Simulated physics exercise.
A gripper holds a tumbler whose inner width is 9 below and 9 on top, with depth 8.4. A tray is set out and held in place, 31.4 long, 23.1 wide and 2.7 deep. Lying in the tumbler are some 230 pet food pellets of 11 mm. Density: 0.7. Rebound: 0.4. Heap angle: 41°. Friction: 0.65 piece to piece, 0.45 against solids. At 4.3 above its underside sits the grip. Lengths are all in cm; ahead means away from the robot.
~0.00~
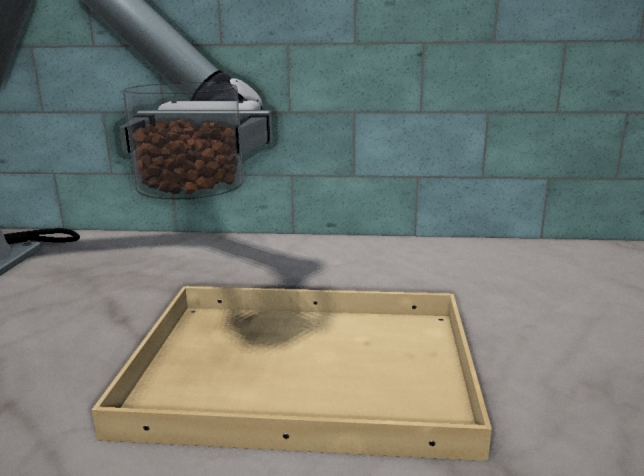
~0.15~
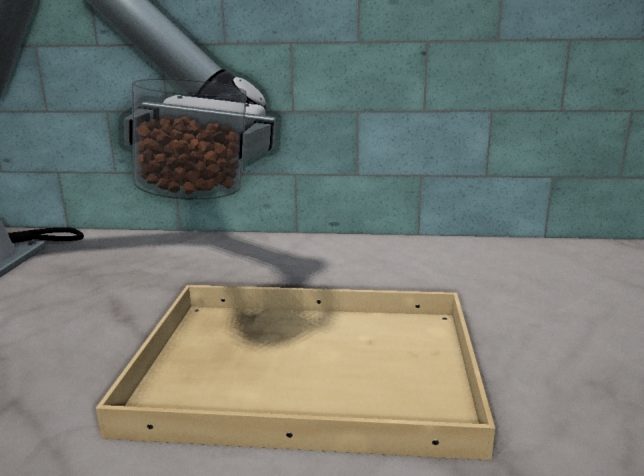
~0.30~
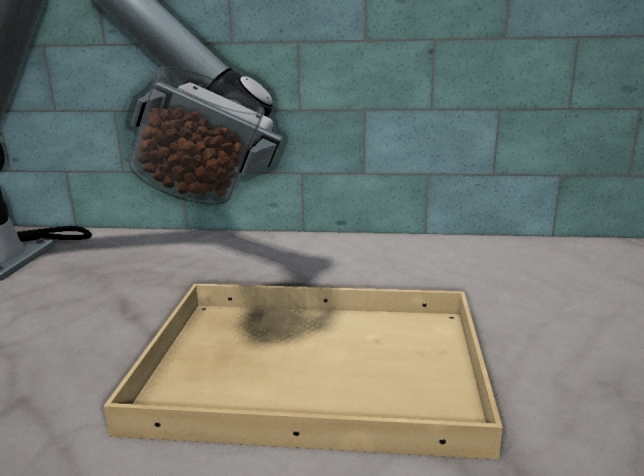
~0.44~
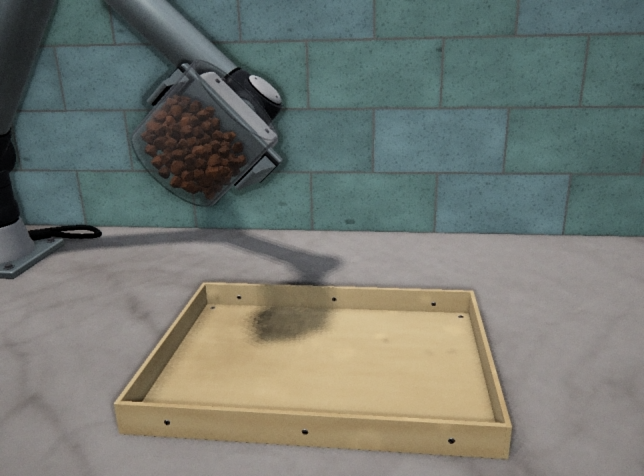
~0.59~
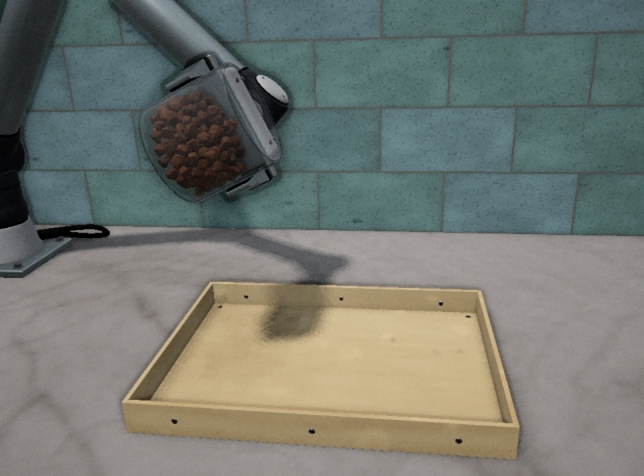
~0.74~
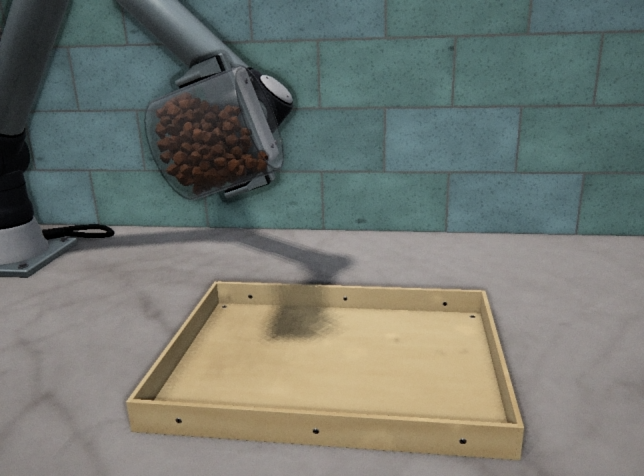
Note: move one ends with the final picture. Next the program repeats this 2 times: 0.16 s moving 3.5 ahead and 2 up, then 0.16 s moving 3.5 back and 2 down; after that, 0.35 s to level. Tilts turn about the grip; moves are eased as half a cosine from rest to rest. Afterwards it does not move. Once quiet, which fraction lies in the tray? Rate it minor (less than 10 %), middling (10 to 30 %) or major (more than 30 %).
Middling, 10 to 30 %.
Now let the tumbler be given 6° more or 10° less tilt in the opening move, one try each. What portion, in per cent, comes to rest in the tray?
First try near 25 %, second near 5 %.
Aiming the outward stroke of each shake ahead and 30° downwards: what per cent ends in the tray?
It comes to around 5 percent.
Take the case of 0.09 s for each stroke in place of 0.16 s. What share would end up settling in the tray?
65 %.
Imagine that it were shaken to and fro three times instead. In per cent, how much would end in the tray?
Estimate: Around 25 %.
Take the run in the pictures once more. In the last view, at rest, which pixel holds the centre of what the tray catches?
It lands close to (316, 356).
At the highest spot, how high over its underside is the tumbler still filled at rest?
I'd put it at close to 7.5 centimetres.
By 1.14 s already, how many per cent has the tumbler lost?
Near 5 per cent so far.
After 1.14 s, tilted 71° forward, highest piece 25 above the table; 210 in the tumbler, 6 in the tray, 11 in flight or on a rim.
After 1.53 s, tilted 43° forward, highest piece 25 above the table; 188 in the tumbler, 39 in the tray.
After 1.93 s, level, highest piece 26 above the table; 187 in the tumbler, 40 in the tray.
After 2.98 s, level, highest piece 26 above the table; 187 in the tumbler, 40 in the tray.
In the end, 187 in the tumbler, 40 in the tray. That is 18 % in the tray.
